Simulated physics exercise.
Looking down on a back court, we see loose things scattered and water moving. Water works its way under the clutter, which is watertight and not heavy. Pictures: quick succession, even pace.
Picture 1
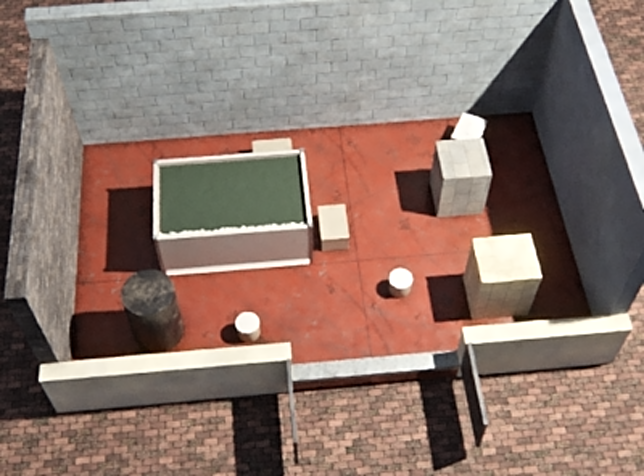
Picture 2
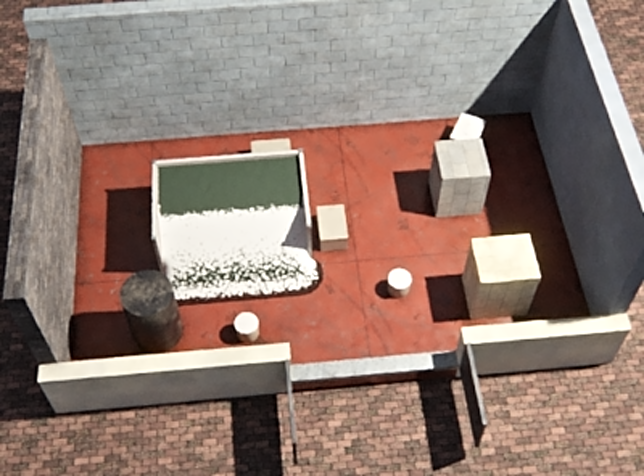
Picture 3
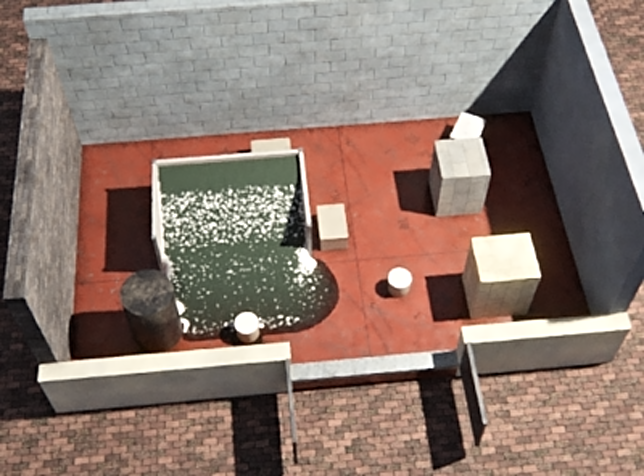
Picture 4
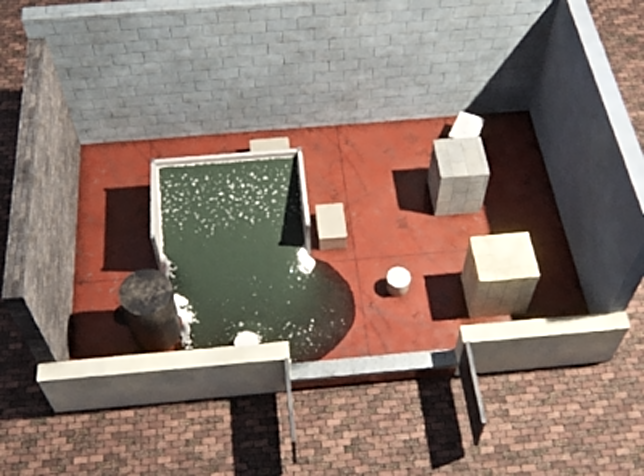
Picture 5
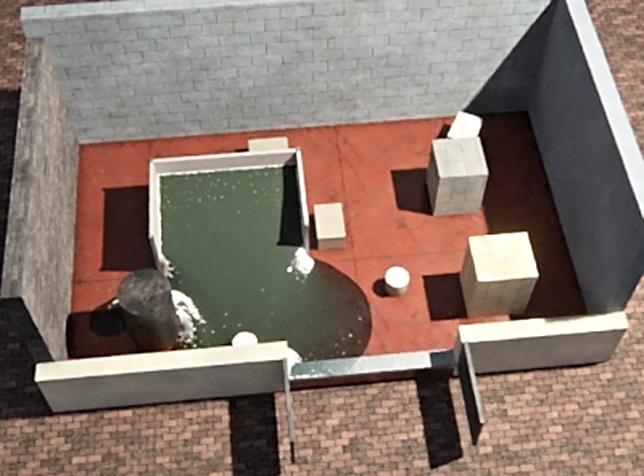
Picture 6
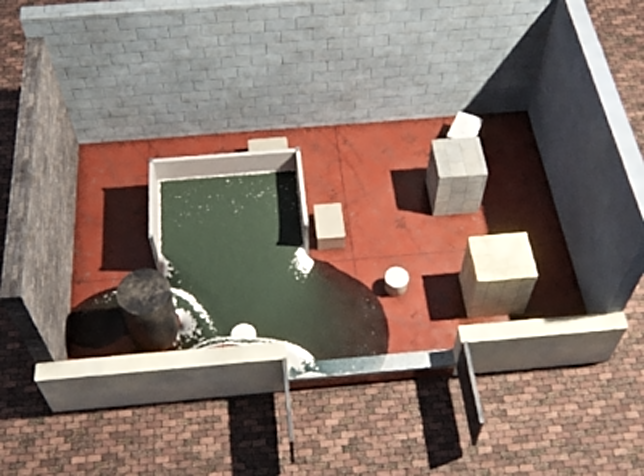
At first, dark green water sits in a pale-walled tank on a red courtyard floor among scattered blocks. It then pours out frontward in white froth, spreads around a dark cylinder and nudges a small white pail toward the front wall. Finally, the pail bobs slightly as foam curls along the wall.
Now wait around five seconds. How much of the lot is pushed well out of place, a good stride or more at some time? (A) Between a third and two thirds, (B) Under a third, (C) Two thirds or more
Answer: A.
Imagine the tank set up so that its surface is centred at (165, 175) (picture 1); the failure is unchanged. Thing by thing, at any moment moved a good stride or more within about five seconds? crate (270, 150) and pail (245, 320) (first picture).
Going in the order given, the first did not get there and the second got carried that far.
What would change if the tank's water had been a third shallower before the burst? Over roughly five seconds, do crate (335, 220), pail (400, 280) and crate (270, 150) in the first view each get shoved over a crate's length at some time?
Order as given: Not past it; displaced that much; not past it.
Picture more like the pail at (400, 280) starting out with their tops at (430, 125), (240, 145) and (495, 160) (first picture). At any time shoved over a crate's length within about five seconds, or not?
Copy one: Barely shifts; copy two: Barely shifts; copy three: Barely shifts.
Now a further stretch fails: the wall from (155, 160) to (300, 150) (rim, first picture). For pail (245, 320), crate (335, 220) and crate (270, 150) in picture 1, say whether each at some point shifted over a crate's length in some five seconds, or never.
Went past that, fell short, went past that.
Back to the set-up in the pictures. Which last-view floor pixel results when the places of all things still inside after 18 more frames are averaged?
Their average sits at about pixel (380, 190).
A moment on, 0 of 5 are well off their spots; 1 afloat.
Next, 1 of 5 are well off their spots; 1 afloat.
Later, 2 of 5 are well off their spots; 1 afloat.
In the end, 2 of 5 are well off their spots, and 2 have been at some point; 1 afloat.
